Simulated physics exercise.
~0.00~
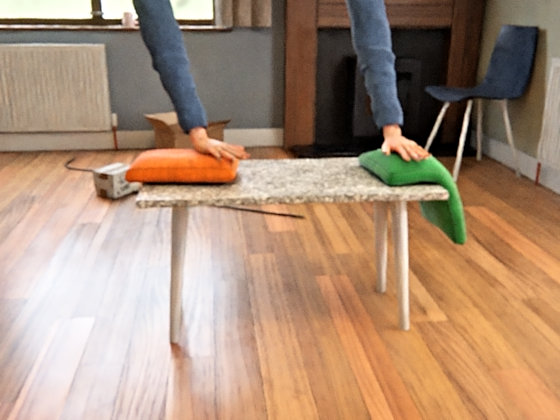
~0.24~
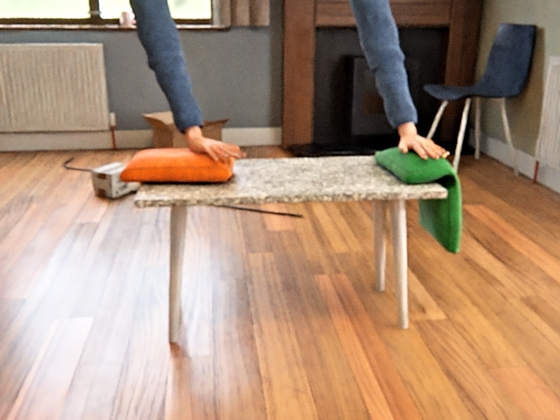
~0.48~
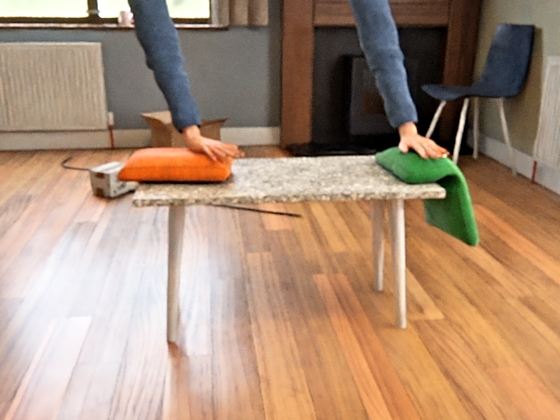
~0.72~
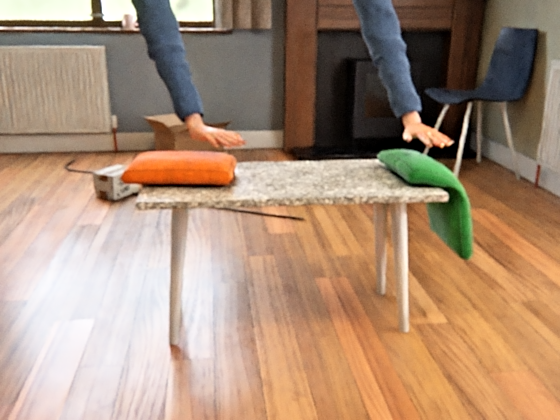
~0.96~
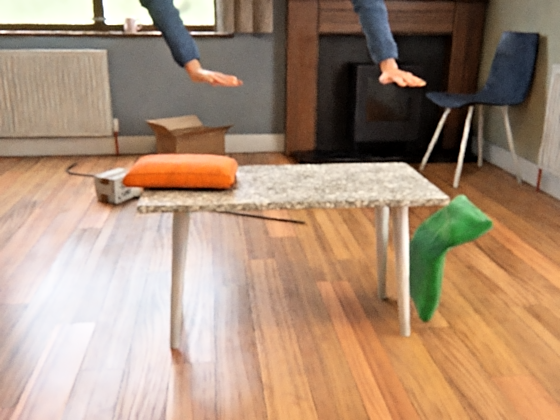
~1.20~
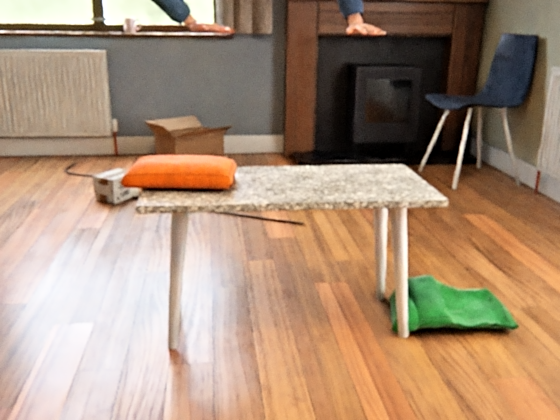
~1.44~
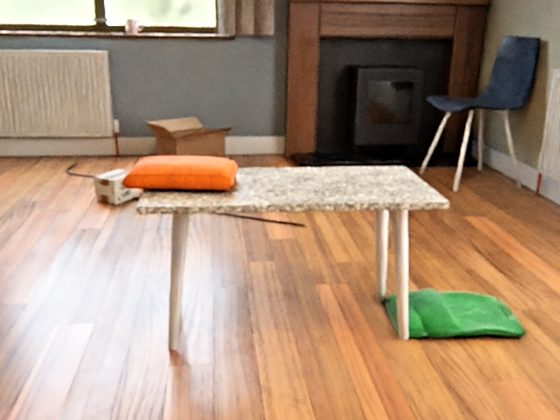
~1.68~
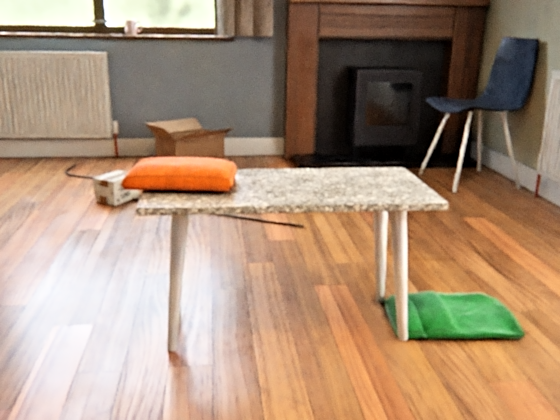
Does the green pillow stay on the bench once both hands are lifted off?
No, the green pillow tips over the right end and falls to the floor. The orange one stays on top.
